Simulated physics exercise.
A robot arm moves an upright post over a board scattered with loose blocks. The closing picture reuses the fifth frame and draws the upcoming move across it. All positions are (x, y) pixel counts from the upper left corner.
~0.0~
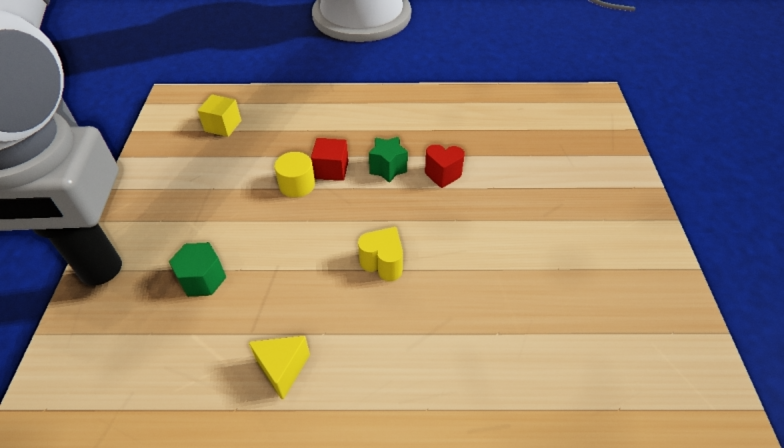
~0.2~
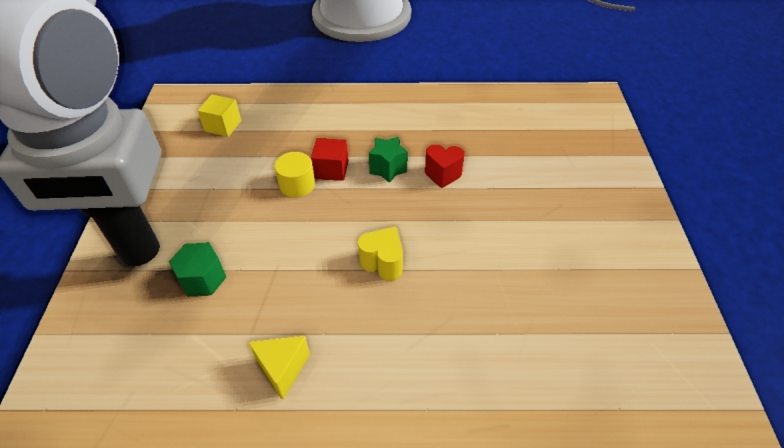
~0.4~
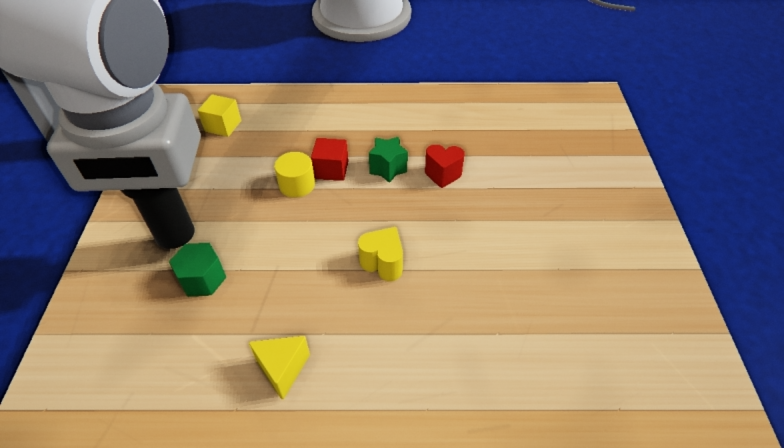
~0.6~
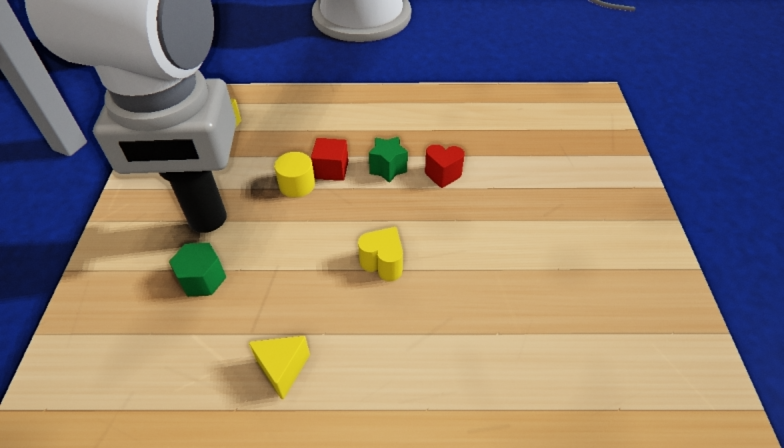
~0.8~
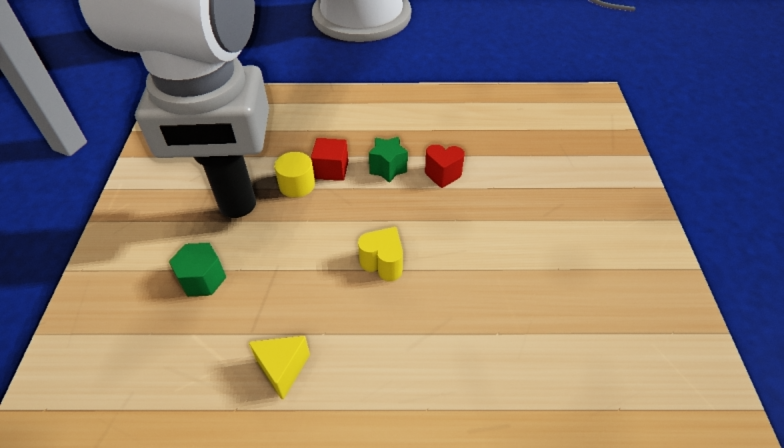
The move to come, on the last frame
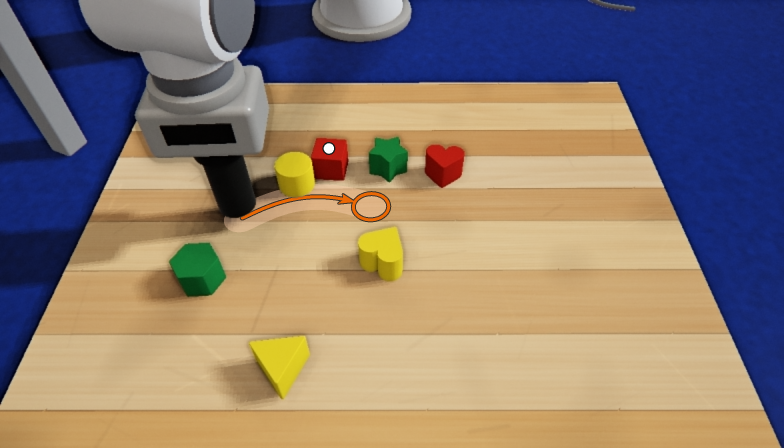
At the start, a robot arm holds a black post at the left edge of a wooden board scattered with yellow, red and green blocks. The arm moves the post steadily right and toward the far side, passing behind the green hexagonal block and nearing the yellow round one, while the blocks stay still.
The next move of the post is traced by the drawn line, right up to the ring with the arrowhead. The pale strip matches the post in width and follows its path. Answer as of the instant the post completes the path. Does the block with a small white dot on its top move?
Yes.
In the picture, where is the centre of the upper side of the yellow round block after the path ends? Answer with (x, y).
Pixel (322, 151).
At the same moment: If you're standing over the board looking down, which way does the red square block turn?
From above, the turn goes clockwise.
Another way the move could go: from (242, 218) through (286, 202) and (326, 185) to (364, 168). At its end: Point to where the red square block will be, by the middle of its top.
The middle of its upper face will lie at (354, 126).
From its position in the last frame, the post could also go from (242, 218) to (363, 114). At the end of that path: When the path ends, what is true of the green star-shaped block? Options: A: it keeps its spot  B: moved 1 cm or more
Letter B.
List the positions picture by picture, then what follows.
The first picture shows post's lower end (101, 269); yellow round block (293, 164); red square block (329, 148); green star-shaped block (388, 148).
The second picture shows post (140, 251); blocks still.
The third picture shows post (175, 234); blocks still.
The fourth picture shows post (208, 219); blocks still.
The fifth picture shows post (238, 205); yellow round block (293, 164); red square block (329, 148); green star-shaped block (388, 148).
Drawn move, from (242, 218) by way of (285, 201) and (329, 197) to (371, 206); the dot is on the red square block.
The first path, step by step. One third of the way, post (282, 188); yellow round block (303, 159); red square block (338, 143).
Two thirds of the way, post (329, 184); yellow round block (322, 151); red square block (346, 134), turned 30° clockwise.
At the end, post (370, 193); yellow round block (322, 151); red square block (346, 134), turned 30° clockwise; green star-shaped block still.
